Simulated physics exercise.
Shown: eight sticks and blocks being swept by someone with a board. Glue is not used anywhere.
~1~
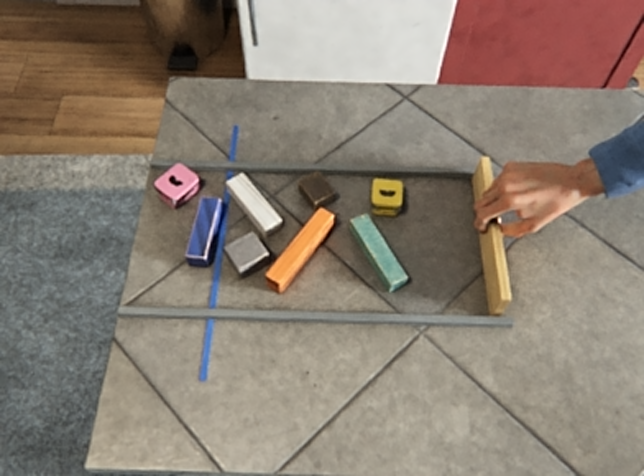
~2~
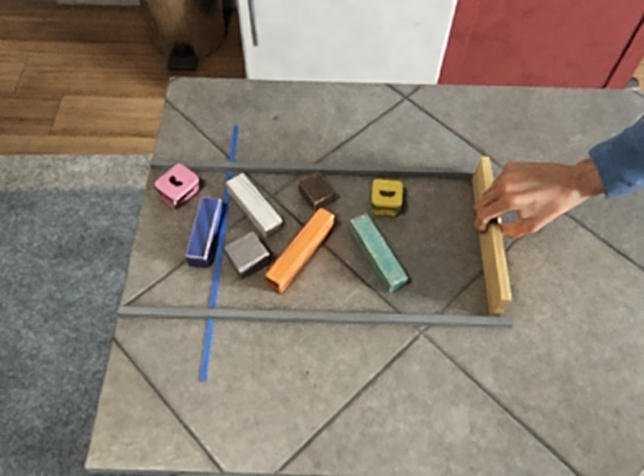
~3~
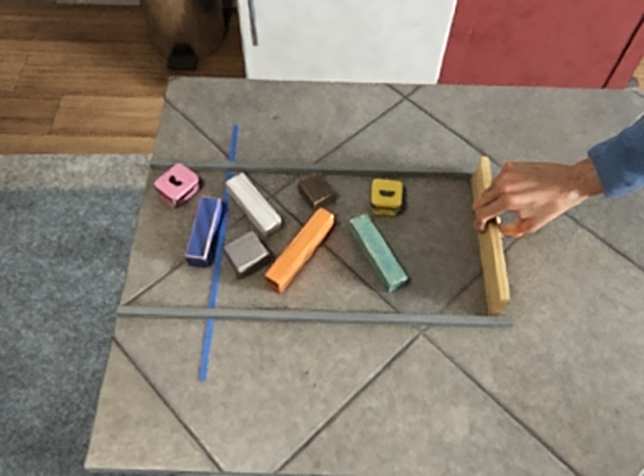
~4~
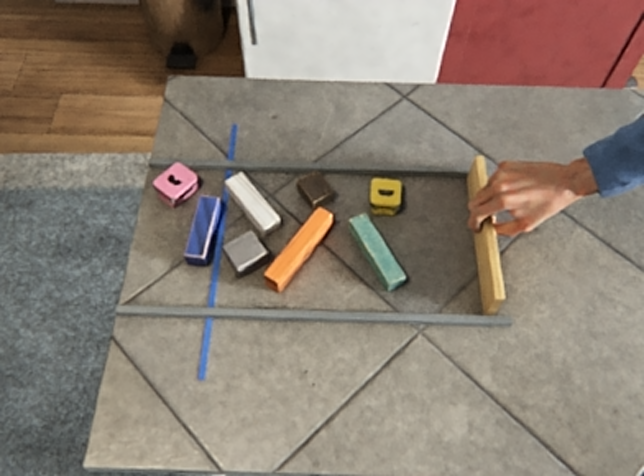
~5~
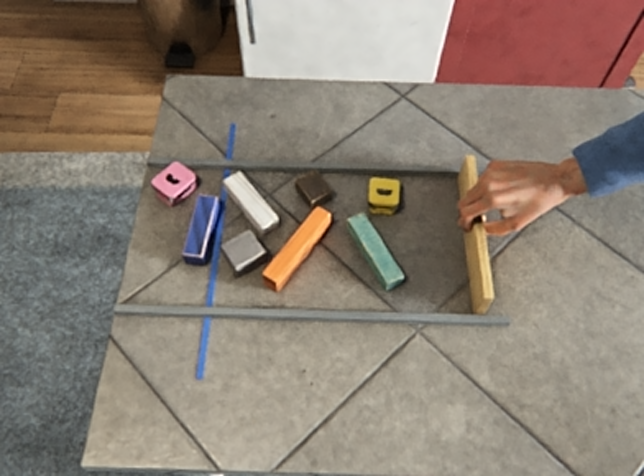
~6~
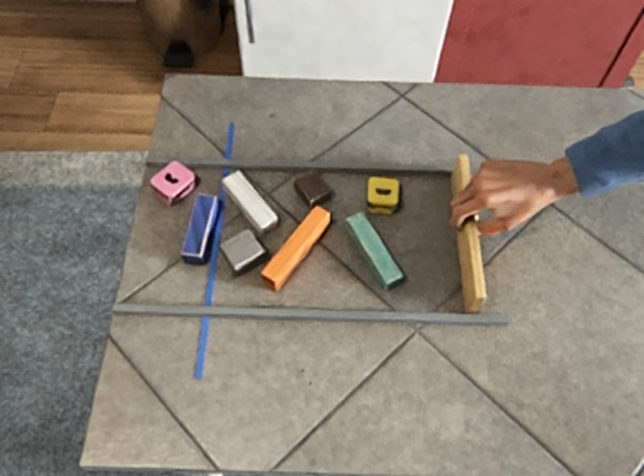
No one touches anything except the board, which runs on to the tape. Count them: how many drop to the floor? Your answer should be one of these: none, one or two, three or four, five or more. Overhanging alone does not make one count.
The count is one or two.
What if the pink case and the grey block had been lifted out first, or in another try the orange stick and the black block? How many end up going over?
That gives 0 for the first pair taken away and 0 for the second.
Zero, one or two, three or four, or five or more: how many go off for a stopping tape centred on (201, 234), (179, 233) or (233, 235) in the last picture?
Trial 1 - either one or two; trial 2 - 3 or 4; trial 3 - none at all.
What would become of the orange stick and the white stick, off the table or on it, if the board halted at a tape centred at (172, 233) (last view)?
As for the orange stick, it is retained; as for the white stick, it is not retained.
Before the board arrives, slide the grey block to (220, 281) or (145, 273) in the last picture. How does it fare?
For the two starting spots, it stays where it is; it stays where it is.
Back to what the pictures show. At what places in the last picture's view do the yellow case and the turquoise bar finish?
The yellow case stops around (208, 190); the turquoise bar around (206, 245).
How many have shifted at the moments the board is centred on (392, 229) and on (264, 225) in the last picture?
The counts are 2 and 8.
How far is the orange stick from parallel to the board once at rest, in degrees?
Near 0 degrees.
A little later, none off yet; pink case at rest near (174, 184); blue stick at rest near (200, 229); grey block at rest near (243, 253).
Next, none off yet; pink case at rest near (174, 184); blue stick at rest near (200, 229); grey block shifted a little near (231, 252).
When it is over, the number that fall off is one or two; down, pink case.
